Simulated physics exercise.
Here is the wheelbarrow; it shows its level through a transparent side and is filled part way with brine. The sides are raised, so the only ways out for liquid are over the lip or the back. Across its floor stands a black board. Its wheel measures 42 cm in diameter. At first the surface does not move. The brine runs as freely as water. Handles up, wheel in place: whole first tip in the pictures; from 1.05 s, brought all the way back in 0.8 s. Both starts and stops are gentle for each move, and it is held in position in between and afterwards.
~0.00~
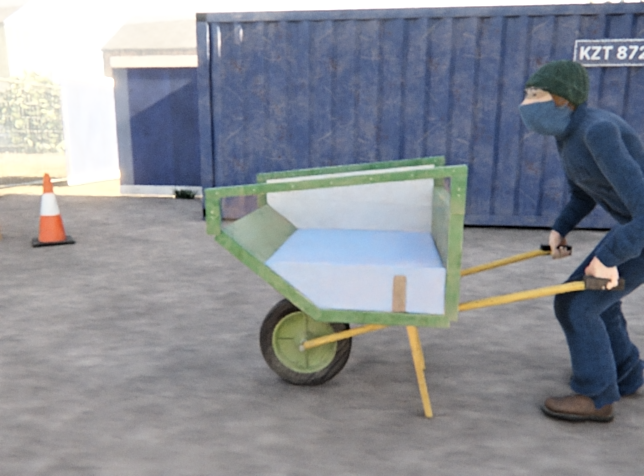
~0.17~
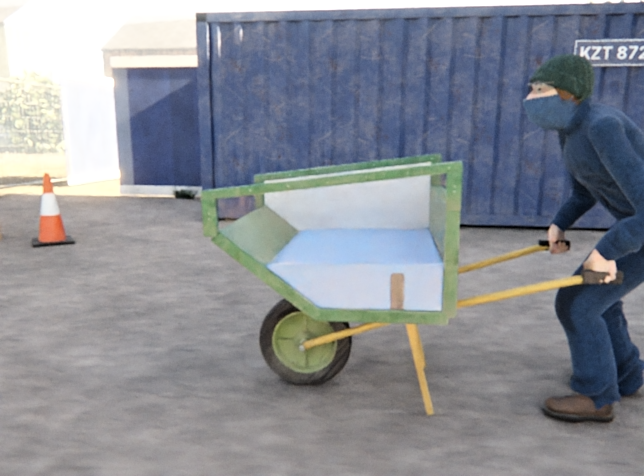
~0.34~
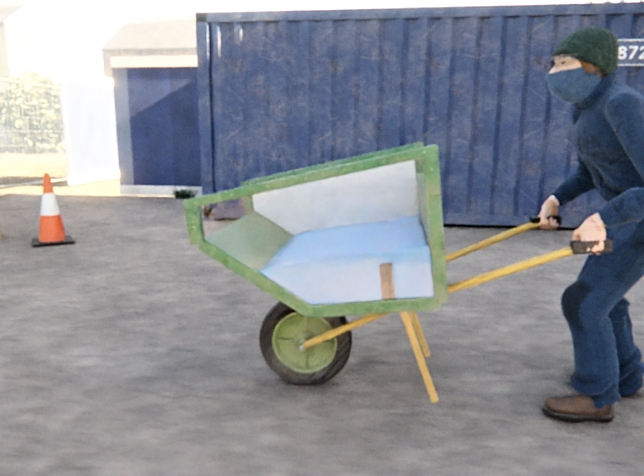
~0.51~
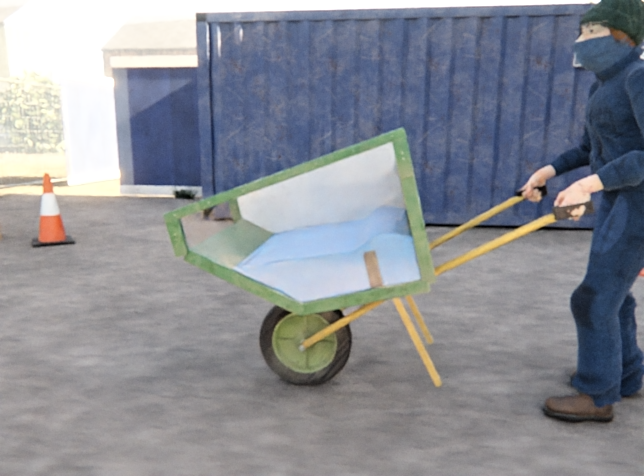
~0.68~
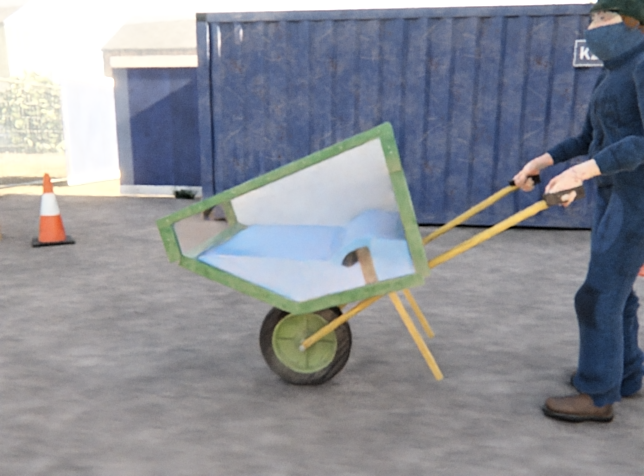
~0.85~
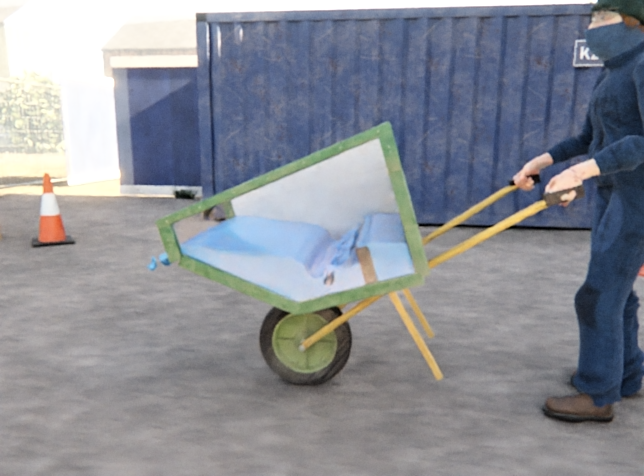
A green wheelbarrow tilted forward to the left as a masked person in a dark beanie raised its handles, and the pale blue liquid inside sloshed toward the front until a little came over the lip.
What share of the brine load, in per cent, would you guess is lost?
I would say close to 23 per cent.
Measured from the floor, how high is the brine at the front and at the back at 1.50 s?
At the front 14 cm, at the back 10 cm.
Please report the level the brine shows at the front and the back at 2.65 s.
Reading: About 16 cm in front, about 14 cm behind.
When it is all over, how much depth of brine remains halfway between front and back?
I'd say some 14 cm at the middle.
Then, 1.50 s in, the barrow is at 6° forwards, the surface stands 11 cm at the back and 14 cm at the front; 23 per cent is out, over the front.
Then, 2.05 s in, the surface stands 23 cm at the back and 11 cm at the front; 23 per cent is out, over the front.
Then, 2.65 s in, the surface stands 15 cm at the back and 17 cm at the front; 23 per cent is out, over the front.
Then, 4.74 s in, 23 per cent is out, over the front, 14 of 64 litres.
